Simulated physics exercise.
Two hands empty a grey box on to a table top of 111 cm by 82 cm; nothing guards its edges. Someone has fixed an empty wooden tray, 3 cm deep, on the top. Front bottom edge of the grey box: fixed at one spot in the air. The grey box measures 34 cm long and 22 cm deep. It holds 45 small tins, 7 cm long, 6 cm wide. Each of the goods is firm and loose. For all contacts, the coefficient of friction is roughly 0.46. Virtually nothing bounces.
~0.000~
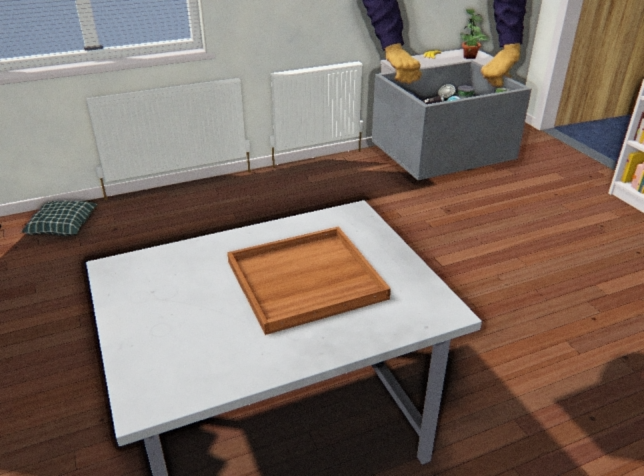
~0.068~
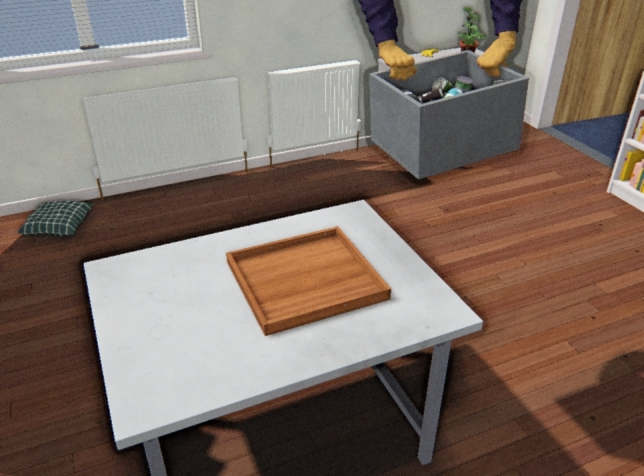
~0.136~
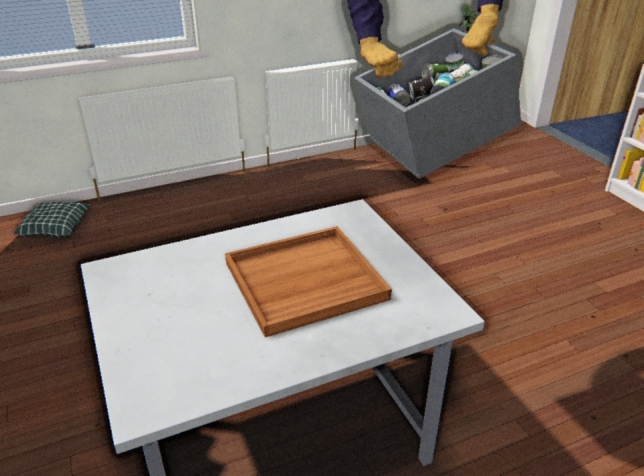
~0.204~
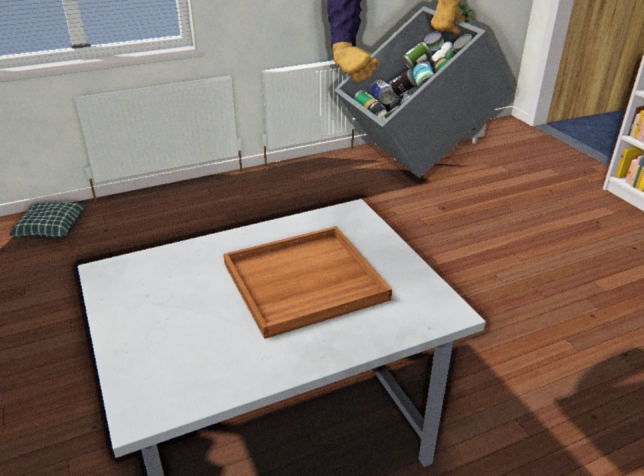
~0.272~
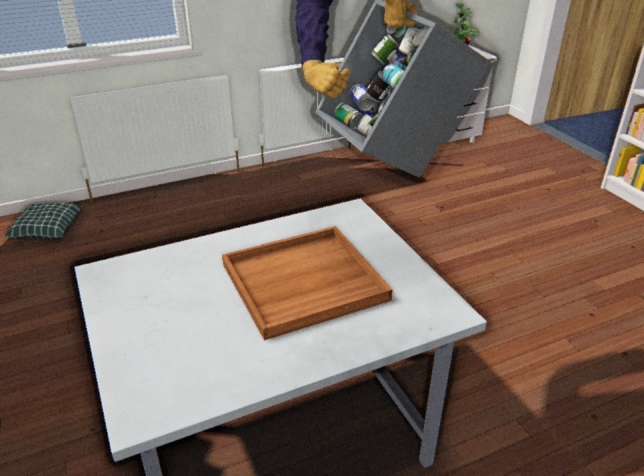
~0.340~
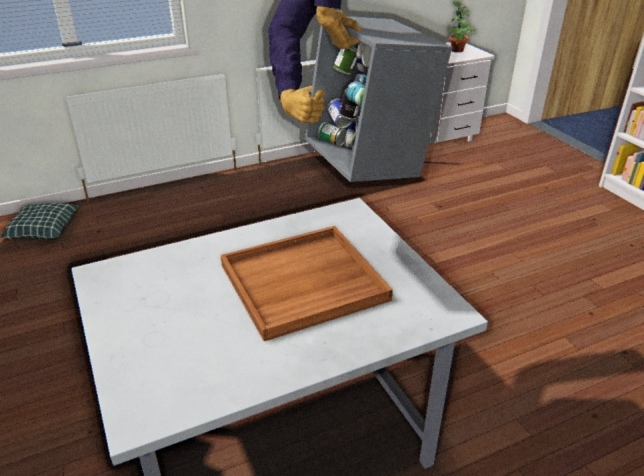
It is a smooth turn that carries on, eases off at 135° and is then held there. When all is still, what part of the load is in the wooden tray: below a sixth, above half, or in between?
In the end between a sixth and a half of them are in the wooden tray.
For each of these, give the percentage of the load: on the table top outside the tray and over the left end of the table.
About 20 in a hundred first and about 25 in a hundred second.
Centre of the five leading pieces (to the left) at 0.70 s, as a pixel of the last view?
The five leading pieces sit around (144, 321).
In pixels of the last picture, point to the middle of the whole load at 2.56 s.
Somewhere about (197, 299) in pixels.
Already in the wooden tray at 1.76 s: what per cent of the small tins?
40 %.
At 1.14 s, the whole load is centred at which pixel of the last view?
Estimated centre in the last picture: (201, 296).
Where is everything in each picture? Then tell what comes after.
In the first picture (each is followed by its nearest rim corner in this view), grey box, (428, 105); wooden tray, (268, 321); 0° from level; none out.
The second picture shows grey box, (423, 105); 5° from level.
The third picture shows grey box, (407, 109); 18° from level.
The fourth picture shows grey box, (385, 122); 36° from level.
The fifth picture shows grey box, (363, 146); 58° from level.
The sixth picture shows grey box, (350, 176); wooden tray, (267, 327); 81° from level; none out.
After 0.70 s, tilt 135°; 4 still in the grey box, 10 in the wooden tray, 24 on the table top outside the tray and 7 in the air.
After 1.14 s, tilt 135°; 18 in the wooden tray, 18 on the table top outside the tray, 8 over the left end of the table and 1 over the table's other edges.
After 1.76 s, tilt 135°; 18 in the wooden tray, 14 on the table top outside the tray, 10 over the left end of the table and 3 over the table's other edges.
Final count (at 2.56 s), 18 in the wooden tray, 10 on the table top outside the tray, 12 over the left end of the table and 5 over the table's other edges. Asked share, 18 of 45, 40 per cent.
